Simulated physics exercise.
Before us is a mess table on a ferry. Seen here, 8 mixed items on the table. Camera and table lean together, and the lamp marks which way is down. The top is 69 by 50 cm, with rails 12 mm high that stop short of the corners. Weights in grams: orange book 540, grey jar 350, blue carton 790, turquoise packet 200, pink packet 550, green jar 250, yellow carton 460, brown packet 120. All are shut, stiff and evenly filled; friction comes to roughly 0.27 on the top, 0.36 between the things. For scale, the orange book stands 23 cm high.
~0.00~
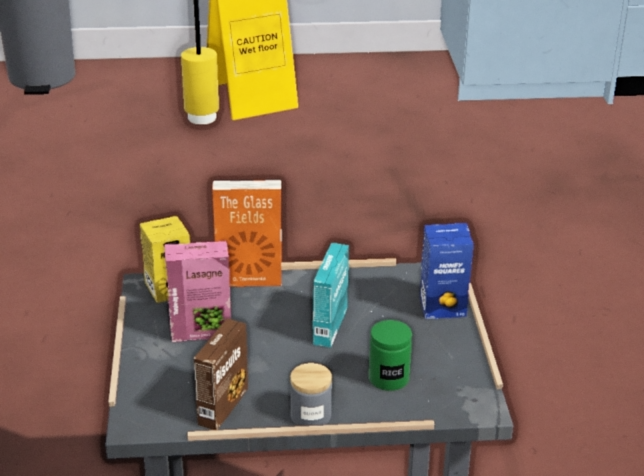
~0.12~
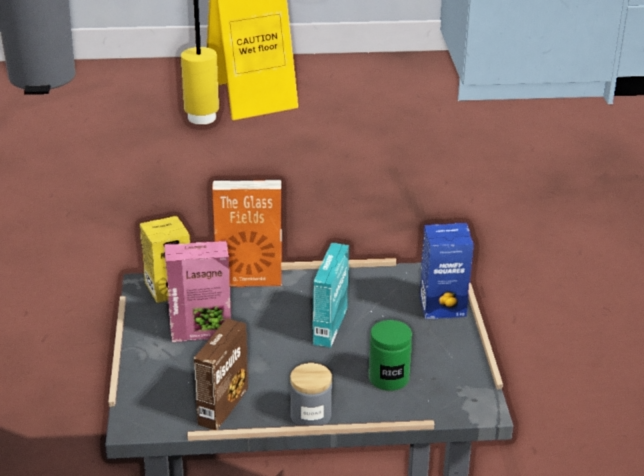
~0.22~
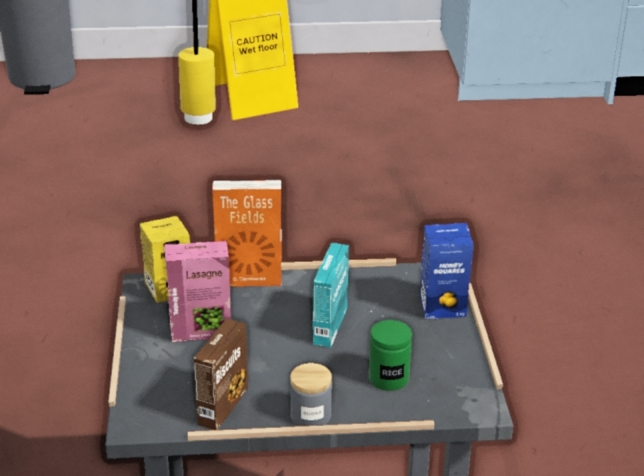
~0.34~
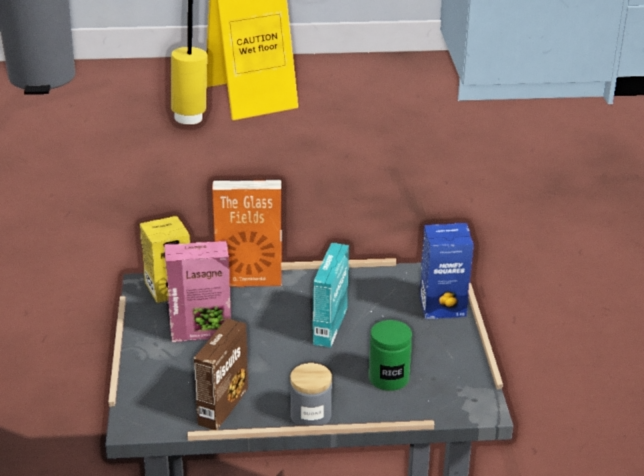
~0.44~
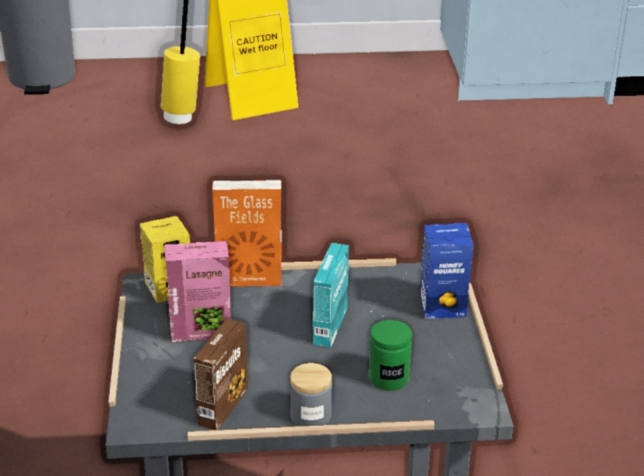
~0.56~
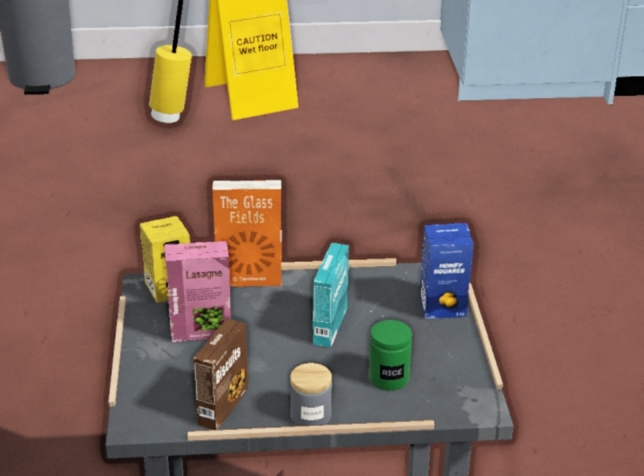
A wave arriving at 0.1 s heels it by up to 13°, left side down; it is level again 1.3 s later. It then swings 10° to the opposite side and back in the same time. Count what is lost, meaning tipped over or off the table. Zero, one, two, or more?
In all, not one.
Around 1.16 s, heel 4°, left side down.
Around 1.96 s, heel 9°, right side down.
Around 2.76 s, boat level.
Finally (3.2 s), all 8 still in place (within 5 cm). In the last view, orange book near (248, 235), grey jar near (311, 396).
